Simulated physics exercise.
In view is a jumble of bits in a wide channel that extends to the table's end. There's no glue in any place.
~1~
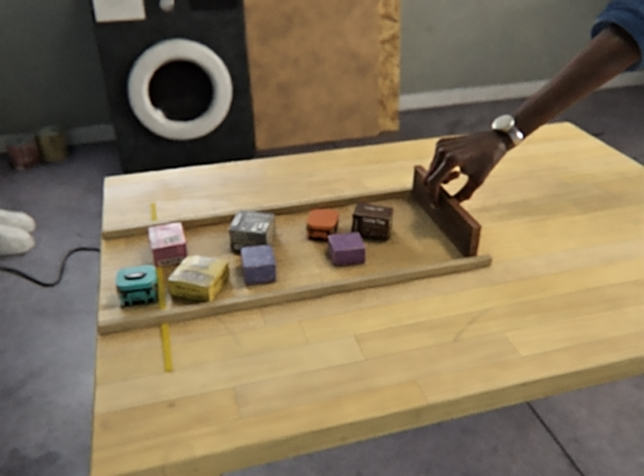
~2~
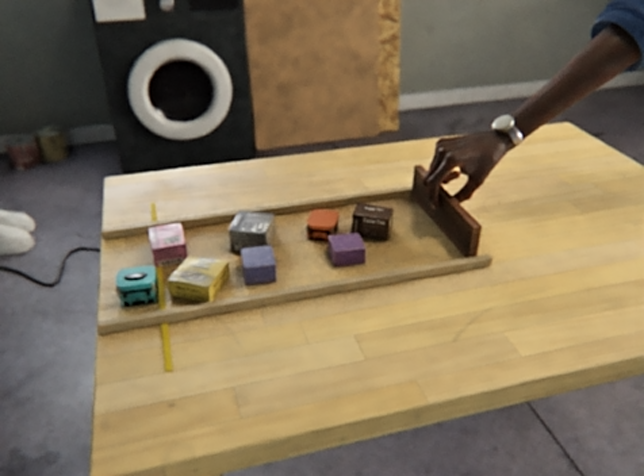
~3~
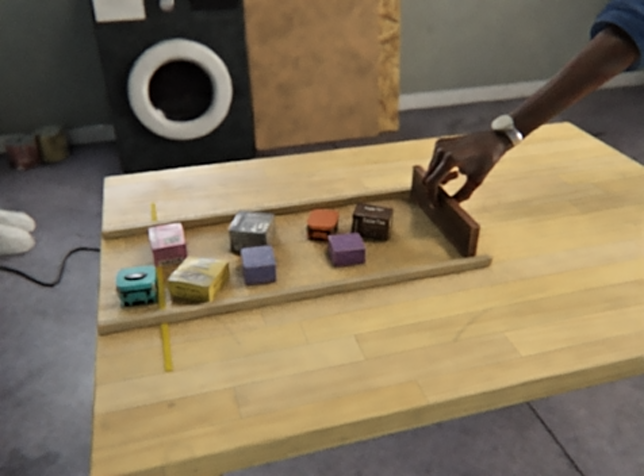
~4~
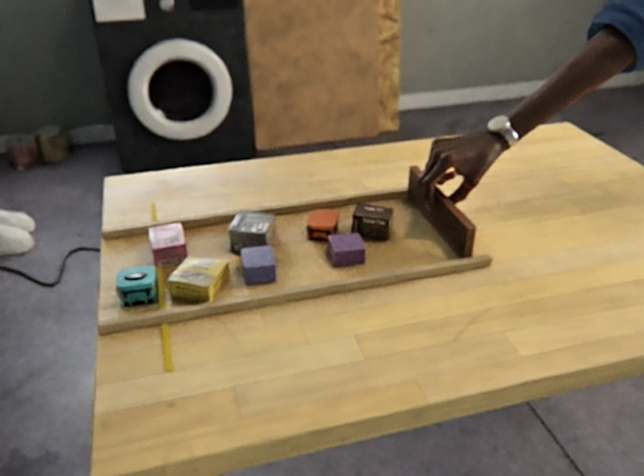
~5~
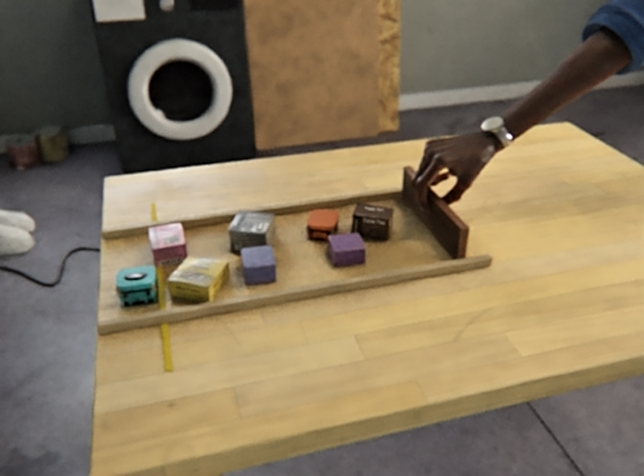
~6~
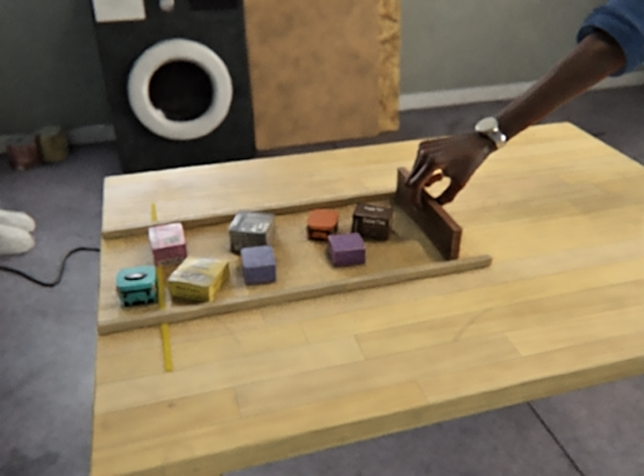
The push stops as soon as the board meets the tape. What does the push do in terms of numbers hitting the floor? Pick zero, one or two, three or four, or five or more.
It sends three or four to the floor.
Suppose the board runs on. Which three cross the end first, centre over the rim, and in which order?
The turquoise case, the pink box, the yellow box.
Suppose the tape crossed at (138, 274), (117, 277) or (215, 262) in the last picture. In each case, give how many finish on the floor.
5, 5, 1.
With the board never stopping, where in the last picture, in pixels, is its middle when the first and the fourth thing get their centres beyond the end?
At (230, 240) for the first, at (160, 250) for the fourth.
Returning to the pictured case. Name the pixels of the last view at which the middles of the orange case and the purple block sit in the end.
Positions - first (139, 239), then (143, 283).
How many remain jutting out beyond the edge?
The total would be 2.
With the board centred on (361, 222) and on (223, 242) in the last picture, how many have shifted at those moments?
The first count is 2, and then it's 8.
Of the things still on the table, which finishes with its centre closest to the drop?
The grey box ends nearest.
Soon after, none off yet; turquoise case at rest near (138, 286); pink box at rest near (168, 244); yellow box at rest near (200, 278).
At rest, the number that fall off is three or four; fallen, yellow box, pink box and turquoise case.
